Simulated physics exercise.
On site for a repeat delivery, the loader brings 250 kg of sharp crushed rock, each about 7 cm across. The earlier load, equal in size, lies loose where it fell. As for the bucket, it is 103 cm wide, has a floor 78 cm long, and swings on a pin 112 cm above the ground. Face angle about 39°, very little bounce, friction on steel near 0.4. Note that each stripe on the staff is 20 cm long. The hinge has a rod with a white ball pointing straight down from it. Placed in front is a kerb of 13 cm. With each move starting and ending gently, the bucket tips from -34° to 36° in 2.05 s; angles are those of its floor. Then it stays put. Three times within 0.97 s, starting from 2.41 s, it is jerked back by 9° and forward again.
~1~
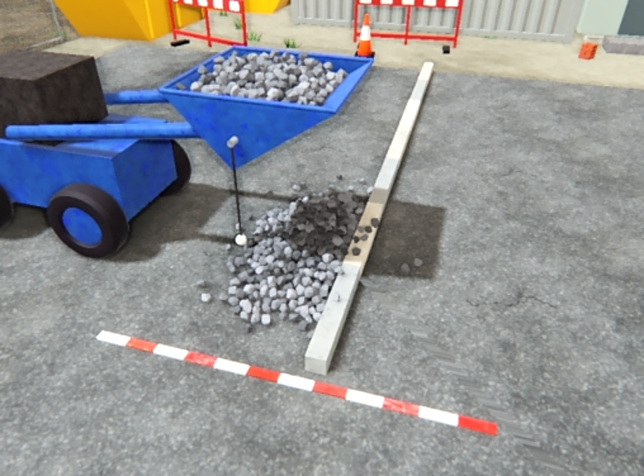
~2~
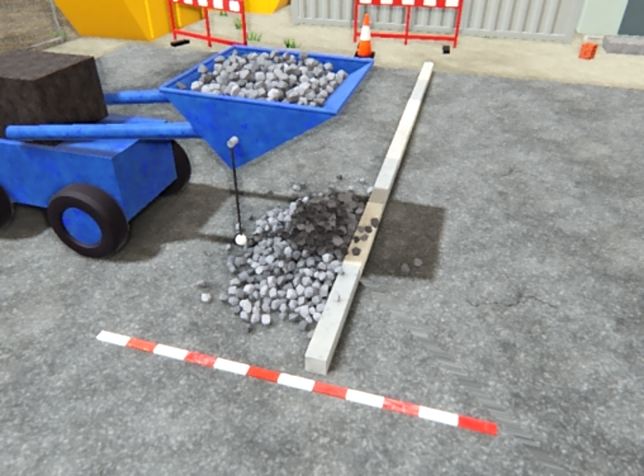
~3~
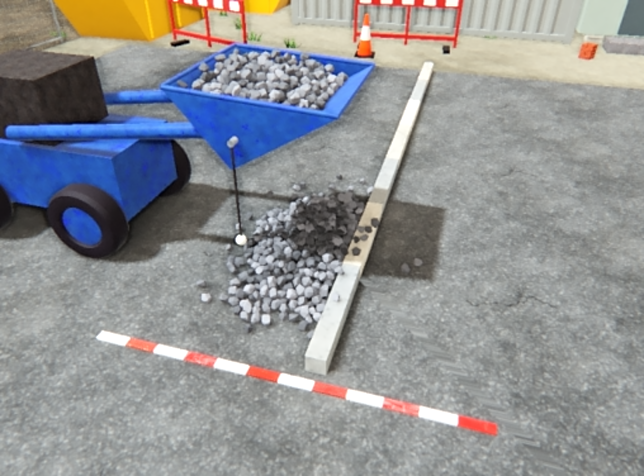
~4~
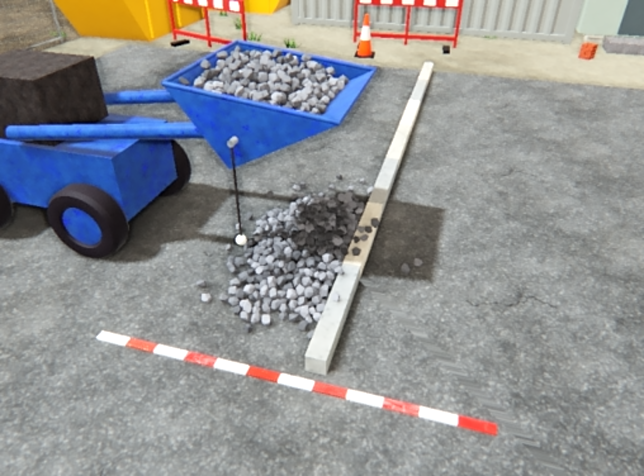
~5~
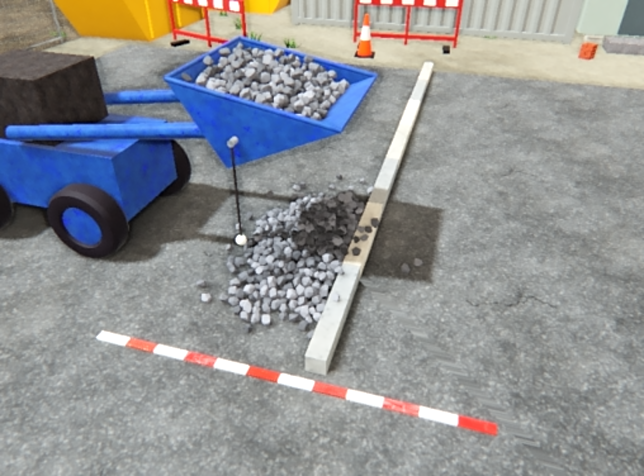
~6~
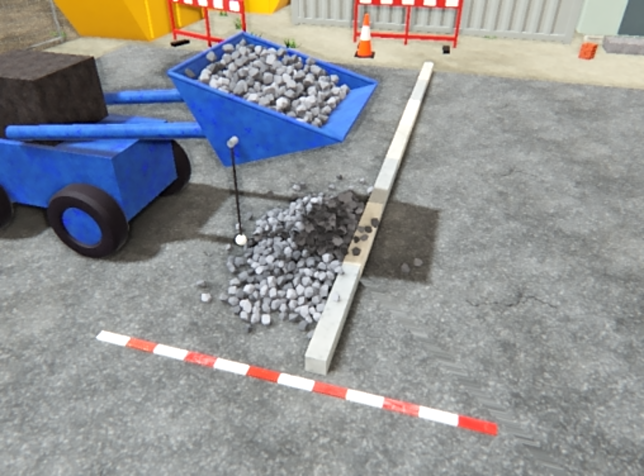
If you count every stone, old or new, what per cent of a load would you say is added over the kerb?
I would say about 83 per cent.
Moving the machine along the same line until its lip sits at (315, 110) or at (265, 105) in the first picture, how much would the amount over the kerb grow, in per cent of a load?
First place about 60 %, second about 20 %.
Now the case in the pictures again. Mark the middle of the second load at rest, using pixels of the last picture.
They settle centred around (395, 257).
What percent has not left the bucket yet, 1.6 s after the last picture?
That works out to about 45 %.
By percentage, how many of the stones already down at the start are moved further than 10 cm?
Estimate: 0 %, roughly.
Then, 0.9 s after the last picture the floor is at 25°; in per cent of one load, 100 in the bucket, 100 on this side of the kerb; the foremost stones are at (374, 249).
Then, 1.6 s after the last picture the floor is at 36°; in per cent of one load, 44 in the bucket, 137 on this side of the kerb, 19 over the kerb; the foremost stones are at (418, 258).
Then, 3.2 s after the last picture the floor is at 36°; in per cent of one load, 0 in the bucket, 116 on this side of the kerb, 84 over the kerb; the foremost stones are at (496, 300).
Then, 5.7 s after the last picture the floor is at 36°; in per cent of one load, 0 in the bucket, 116 on this side of the kerb, 84 over the kerb; the foremost stones are at (496, 300). Net gain over the kerb, 83.
